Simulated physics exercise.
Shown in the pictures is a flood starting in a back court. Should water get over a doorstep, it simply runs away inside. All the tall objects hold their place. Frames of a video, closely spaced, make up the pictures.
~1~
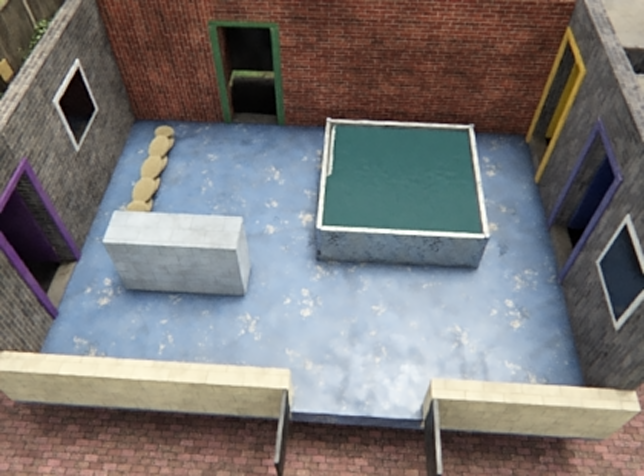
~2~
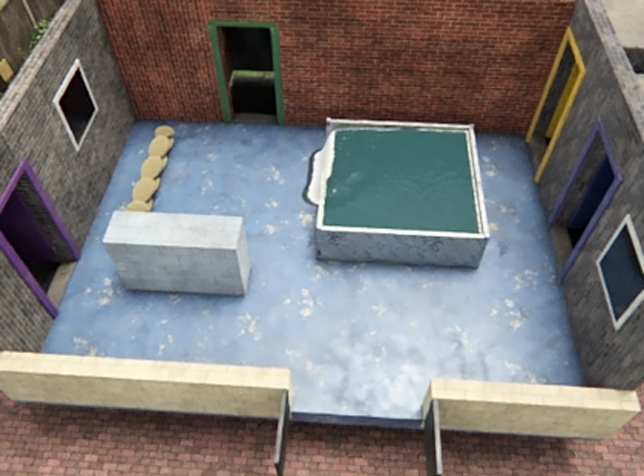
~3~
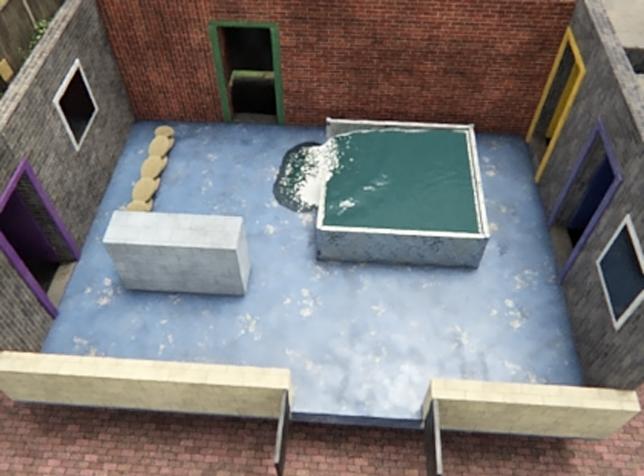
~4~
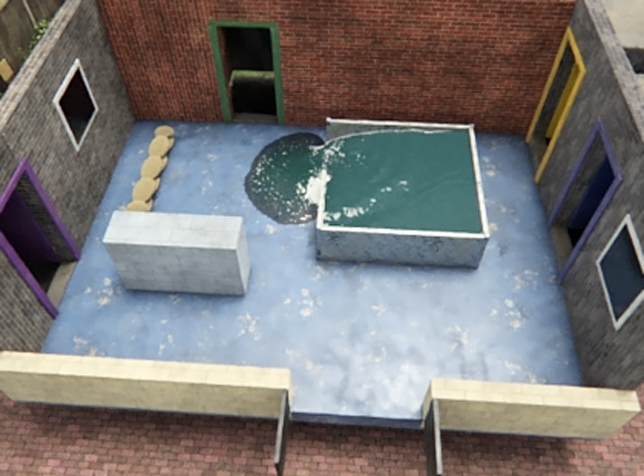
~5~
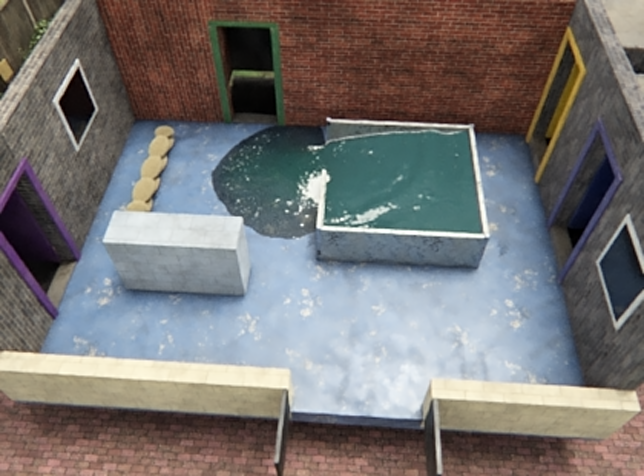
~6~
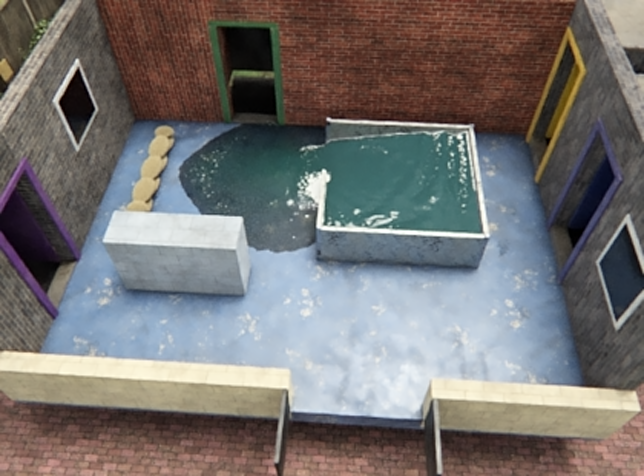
In this clip, dark green water pours through the left side of a raised rectangular tank in a walled courtyard, foaming at the gap and spreading leftward across the blue floor in a widening pool behind a pale block.
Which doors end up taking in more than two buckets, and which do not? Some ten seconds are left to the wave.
The blue door stays at two or below, the purple door takes in more, the yellow door stays at two or below, the green door takes in more.
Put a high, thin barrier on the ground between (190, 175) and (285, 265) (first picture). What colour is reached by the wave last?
The blue door.
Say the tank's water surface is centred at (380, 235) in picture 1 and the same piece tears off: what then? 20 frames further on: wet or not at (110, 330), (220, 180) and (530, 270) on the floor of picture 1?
In that order: Reached by the flood, reached by the flood, not reached.
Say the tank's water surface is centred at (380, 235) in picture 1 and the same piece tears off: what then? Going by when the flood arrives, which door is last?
Answer - the door marked blue.
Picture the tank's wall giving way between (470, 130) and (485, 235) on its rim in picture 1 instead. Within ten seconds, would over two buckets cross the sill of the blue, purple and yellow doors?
Result - blue door: Above the limit; purple door: Above the limit; yellow door: Above the limit.
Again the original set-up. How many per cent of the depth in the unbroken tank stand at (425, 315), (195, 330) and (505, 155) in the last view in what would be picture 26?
At the three places, in the order asked: Around 0, 0 and 0 per cent.
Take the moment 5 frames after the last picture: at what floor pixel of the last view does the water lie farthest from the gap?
Somewhere around (136, 121).
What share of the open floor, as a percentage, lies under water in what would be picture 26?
Around 40 in a hundred.
A moment on, water covers 25 % of the floor; the blue door not reached, the purple door not reached, the yellow door not reached, the green door under two buckets in.
Next, water covers 35 % of the floor; the blue door not reached, the purple door under two buckets in, the yellow door not reached, the green door far over two buckets in.
Then, water covers 40 % of the floor; the blue door not reached, the purple door over two buckets in, the yellow door not reached, the green door far over two buckets in.
Later, water covers 65 % of the floor; the blue door not reached, the purple door far over two buckets in, the yellow door not reached, the green door far over two buckets in.
In the end, water covers 90 % of the floor; the blue door wet at the sill, nothing in, the purple door far over two buckets in, the yellow door not reached, the green door far over two buckets in.
